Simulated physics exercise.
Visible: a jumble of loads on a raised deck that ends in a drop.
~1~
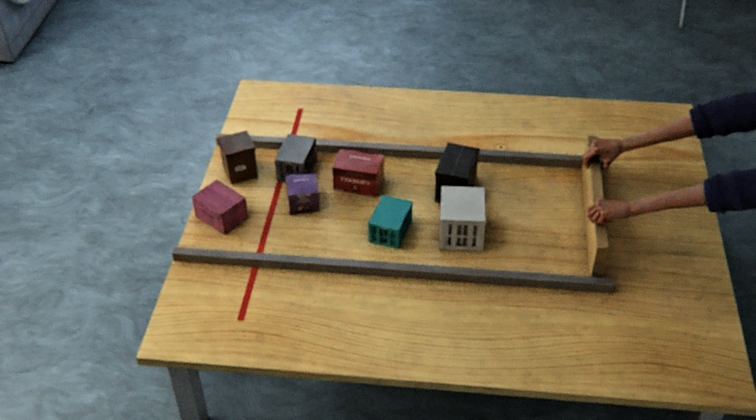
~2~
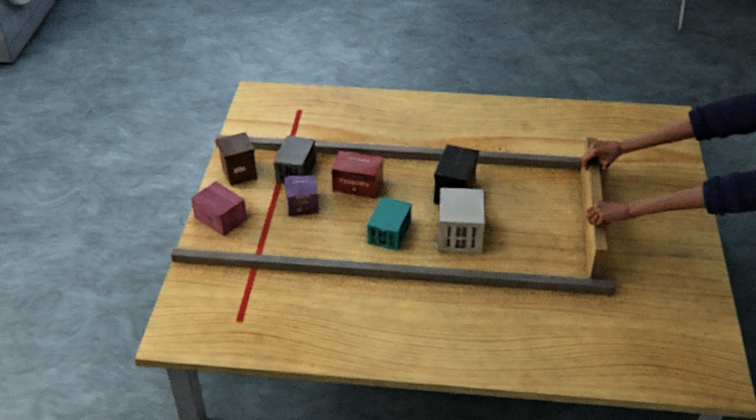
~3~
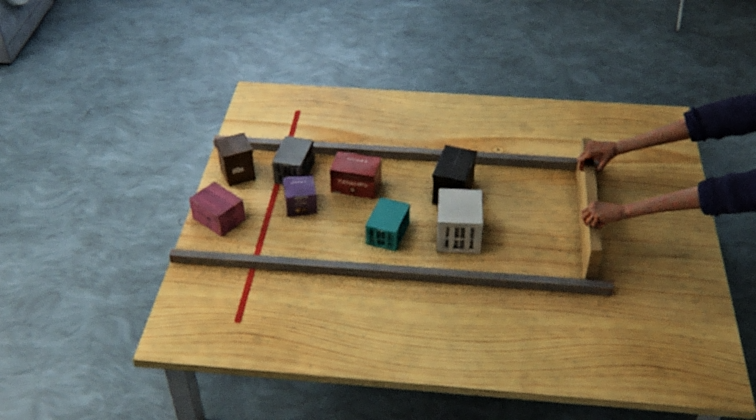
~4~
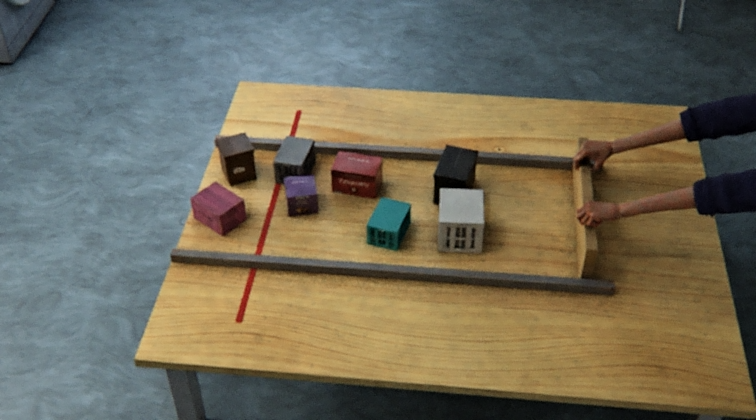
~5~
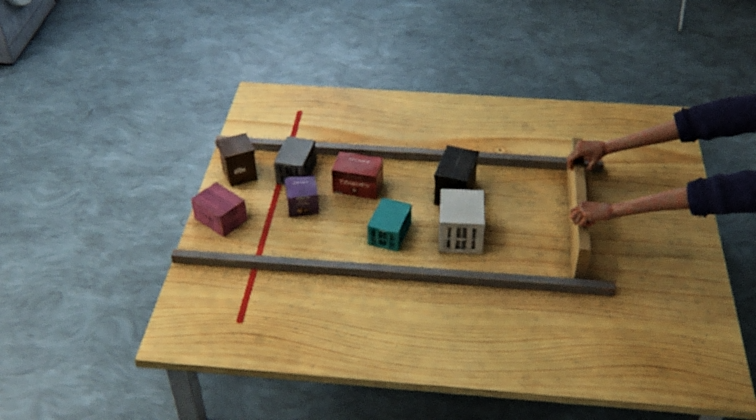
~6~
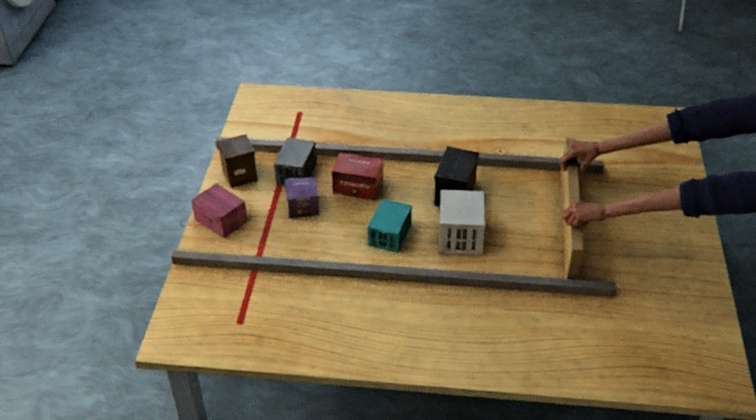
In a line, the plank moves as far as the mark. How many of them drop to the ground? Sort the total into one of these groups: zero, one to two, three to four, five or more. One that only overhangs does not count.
It goes in the group three to four.
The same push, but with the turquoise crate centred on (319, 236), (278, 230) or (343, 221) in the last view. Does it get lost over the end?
Taking the places in order, it keeps its place, then keeps its place, then keeps its place.
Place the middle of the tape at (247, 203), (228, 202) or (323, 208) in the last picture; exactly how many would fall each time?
In order: 6, 6 and 0.
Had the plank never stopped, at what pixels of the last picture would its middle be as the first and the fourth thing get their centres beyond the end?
At (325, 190) for the first, at (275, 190) for the fourth.
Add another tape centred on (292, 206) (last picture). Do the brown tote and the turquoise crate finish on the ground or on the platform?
Here's the result: The brown tote ends up below, while as for the turquoise crate, it keeps its place.
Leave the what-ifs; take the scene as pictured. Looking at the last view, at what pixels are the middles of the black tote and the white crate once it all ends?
In the last picture, roughly (263, 167) and (247, 208).
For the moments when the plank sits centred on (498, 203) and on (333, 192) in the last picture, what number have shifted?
It comes to 0 for the first spot, 7 for the other.
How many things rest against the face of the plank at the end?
Counting them up gives 2.
Soon after, none off yet; pink box at rest near (220, 210); brown tote at rest near (238, 161); grey crate at rest near (296, 163).
After that, none off yet; pink box at rest near (220, 210); brown tote at rest near (238, 161); grey crate displaced a little near (285, 162).
In the end, the number that fall off is three or four; gone, purple box, grey crate, brown tote and pink box.
